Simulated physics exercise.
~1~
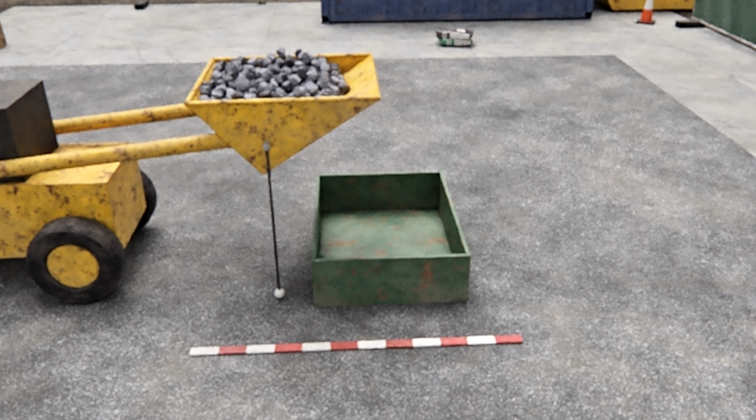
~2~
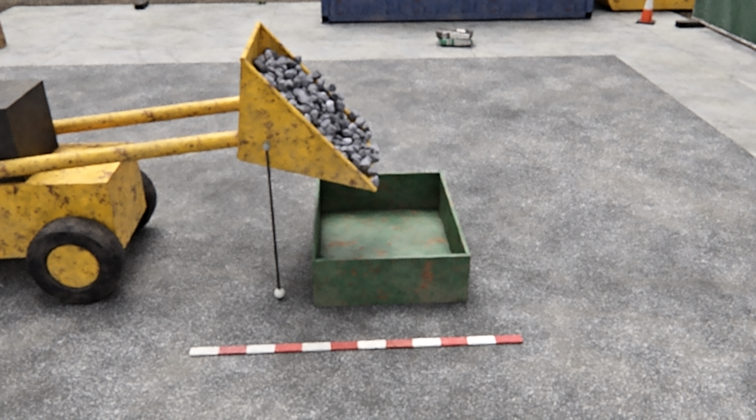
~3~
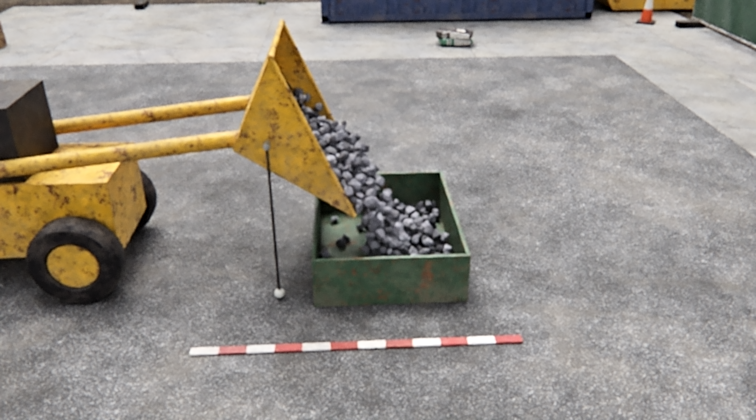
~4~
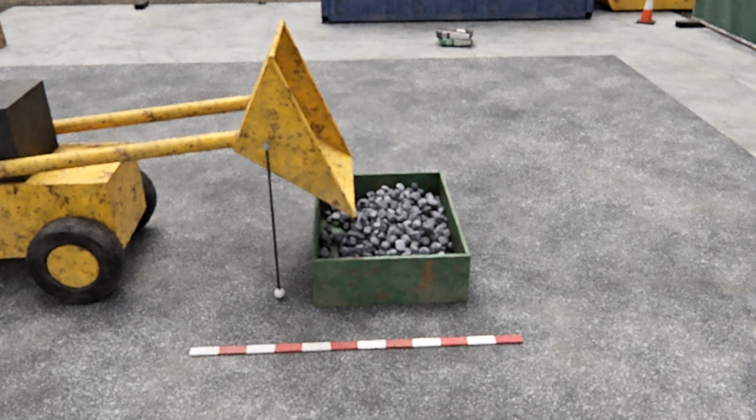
The clip shows a yellow loader holding a raised bucket of grey stones beside an open green bin on a rough grey floor. The bucket tips forward to the right, the stones slide and pour out, and they end up spread across the bin while the emptied bucket stays tilted above.
